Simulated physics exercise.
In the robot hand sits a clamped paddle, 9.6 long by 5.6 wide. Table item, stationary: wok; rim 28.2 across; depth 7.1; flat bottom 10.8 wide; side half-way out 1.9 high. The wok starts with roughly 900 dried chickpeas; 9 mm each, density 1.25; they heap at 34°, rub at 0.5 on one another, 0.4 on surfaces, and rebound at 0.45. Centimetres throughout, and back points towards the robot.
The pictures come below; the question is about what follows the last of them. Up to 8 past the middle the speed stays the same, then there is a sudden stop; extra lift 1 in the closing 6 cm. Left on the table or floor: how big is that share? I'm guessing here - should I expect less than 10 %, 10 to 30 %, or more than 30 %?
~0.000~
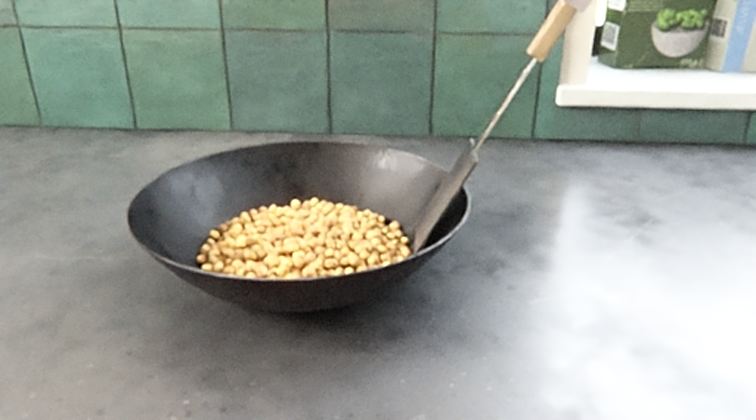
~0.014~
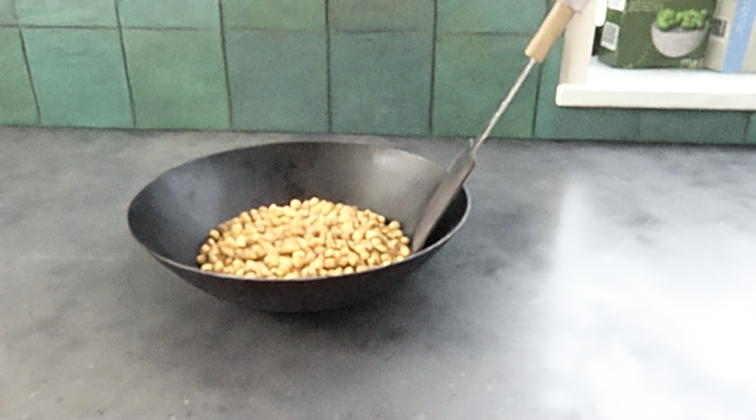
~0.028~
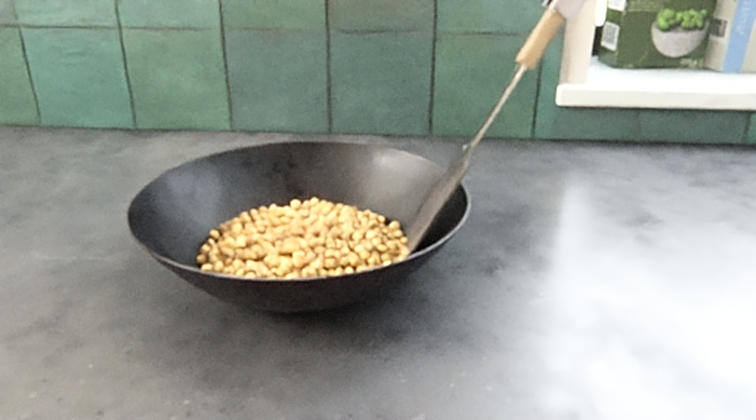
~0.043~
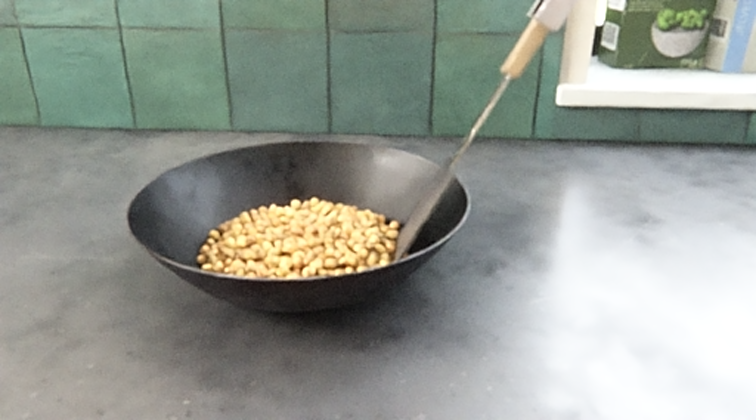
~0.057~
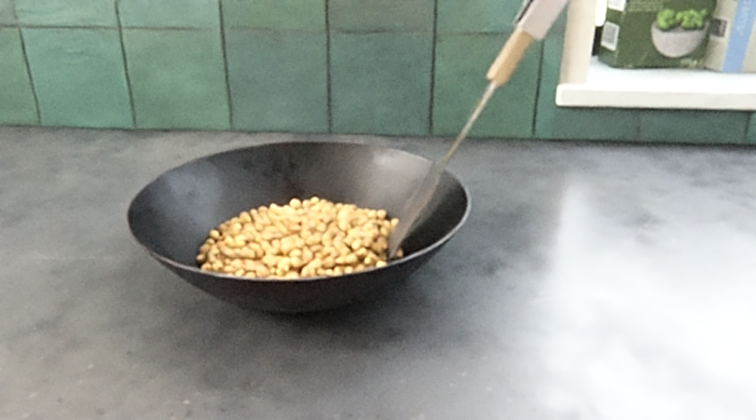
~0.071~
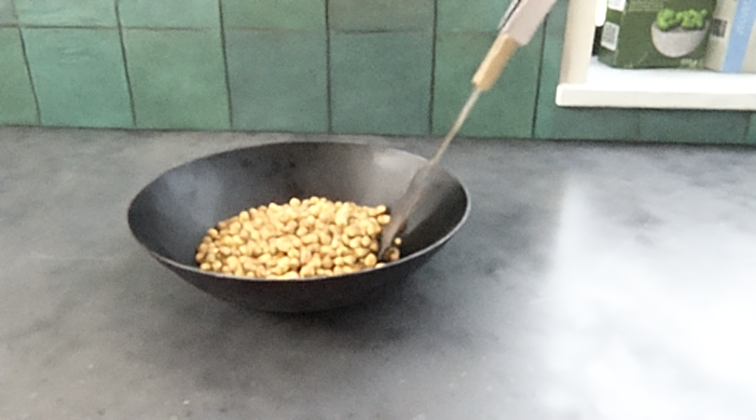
You should expect less than 10 %.
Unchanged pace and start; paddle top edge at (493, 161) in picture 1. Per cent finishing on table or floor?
Spill: Approx. 0 per cent.
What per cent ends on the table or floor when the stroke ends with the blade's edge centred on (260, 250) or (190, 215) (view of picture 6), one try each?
Estimates, in order: 0 % and 20 %.
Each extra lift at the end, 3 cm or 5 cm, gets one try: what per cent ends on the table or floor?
Result: Approx. 5 % and 5 %, one try each.
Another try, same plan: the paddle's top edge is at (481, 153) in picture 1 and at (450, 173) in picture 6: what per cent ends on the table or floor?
Around 0 per cent finishes there.
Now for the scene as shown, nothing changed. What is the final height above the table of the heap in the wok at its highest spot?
Top of the heap: Roughly 7.0 cm above the table top.
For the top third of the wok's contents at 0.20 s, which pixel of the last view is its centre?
I'd say close to (235, 226).
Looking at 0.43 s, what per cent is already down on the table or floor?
It comes to some 0 in a hundred.
After 0.14 s, sloping 62°, highest piece 5 above the table; 900 in the wok.
After 0.20 s, sloping 62°, highest piece 5 above the table; 900 in the wok.
After 0.43 s, sloping 62°, highest piece 7 above the table; 868 in the wok, 18 on the table or floor, 14 on the blade or in flight.
After 1.48 s, sloping 62°, highest piece 7 above the table; 868 in the wok, 32 on the table or floor.
At rest, 868 in the wok, 32 on the table or floor. That is 4 % on the table or floor.
